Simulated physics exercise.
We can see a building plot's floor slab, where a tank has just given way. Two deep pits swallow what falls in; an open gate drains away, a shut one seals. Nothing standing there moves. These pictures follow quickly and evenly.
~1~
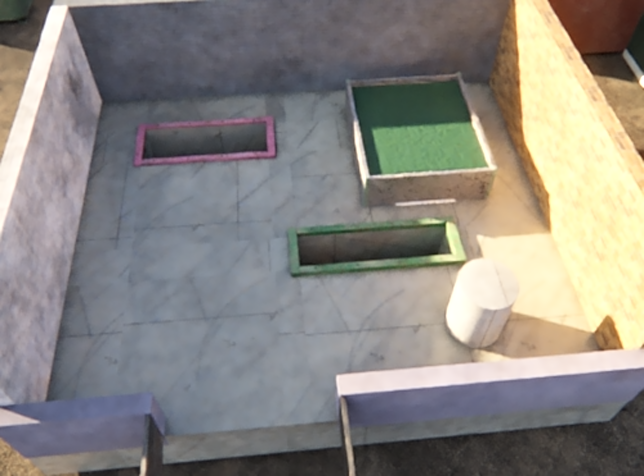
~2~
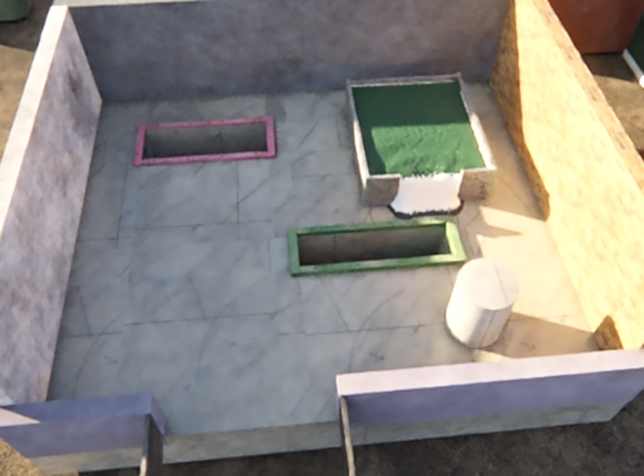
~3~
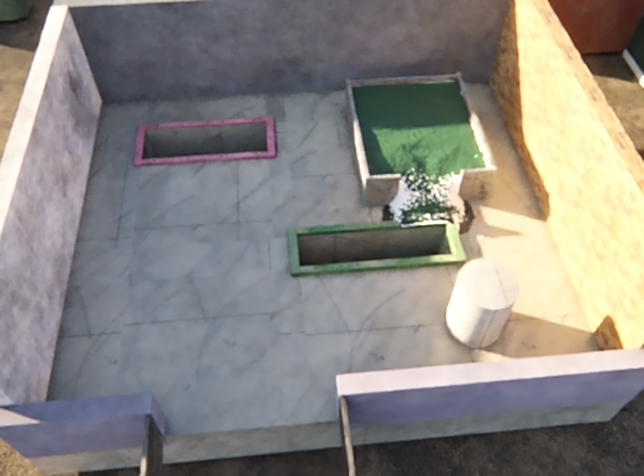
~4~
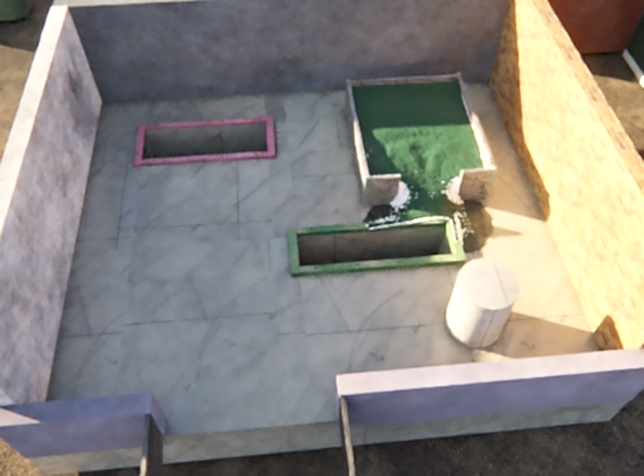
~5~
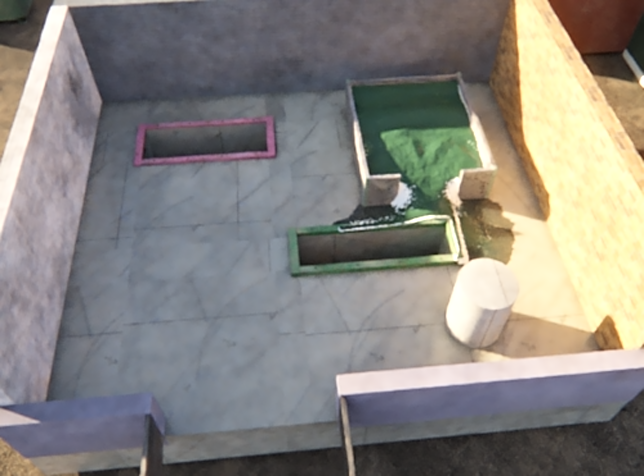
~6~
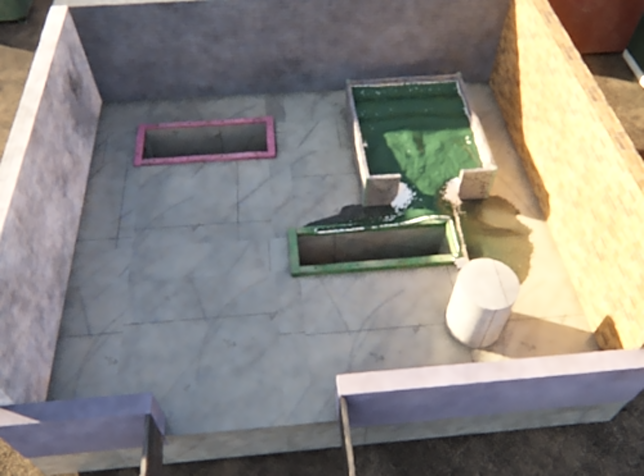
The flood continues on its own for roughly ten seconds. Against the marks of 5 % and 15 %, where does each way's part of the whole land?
The gate lands below 5 %; the green pit lands above 15 %; the pink pit lands below 5 %.
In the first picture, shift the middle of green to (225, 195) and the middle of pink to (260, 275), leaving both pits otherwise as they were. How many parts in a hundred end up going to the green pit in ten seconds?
Share for green, in per cent: 0.
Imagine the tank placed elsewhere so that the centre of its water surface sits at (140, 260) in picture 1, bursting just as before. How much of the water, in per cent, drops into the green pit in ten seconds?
Within ten seconds the green pit takes 0 percent of the total.
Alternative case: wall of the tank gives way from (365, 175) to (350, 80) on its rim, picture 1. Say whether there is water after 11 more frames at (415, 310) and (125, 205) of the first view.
First point: Unwetted; second point: Inundated.
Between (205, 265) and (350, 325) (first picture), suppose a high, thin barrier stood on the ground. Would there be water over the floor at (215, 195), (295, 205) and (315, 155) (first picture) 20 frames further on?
Okay, the first comes out soaked, the next soaked, and the last left untouched.
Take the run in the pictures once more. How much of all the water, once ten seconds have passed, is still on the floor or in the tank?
Roughly 64 out of every hundred parts.
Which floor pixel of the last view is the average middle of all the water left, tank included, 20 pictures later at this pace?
Around pixel (423, 185) of the last picture.
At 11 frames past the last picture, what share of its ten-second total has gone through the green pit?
Near 55 %, I'd say.
A moment on, water covers 15 % of the floor; the gate 0 %, the green pit 11 %, the pink pit 0 %.
Next, water covers 20 % of the floor; the gate 0 %, the green pit 19 %, the pink pit 0 %.
Then, water covers 30 % of the floor; the gate 0 %, the green pit 26 %, the pink pit 0 %.
Later, water covers 55 % of the floor; the gate 0 %, the green pit 33 %, the pink pit 0 %.
In the end, water covers 80 % of the floor; the gate 1 %, the green pit 35 %, the pink pit 0 %.
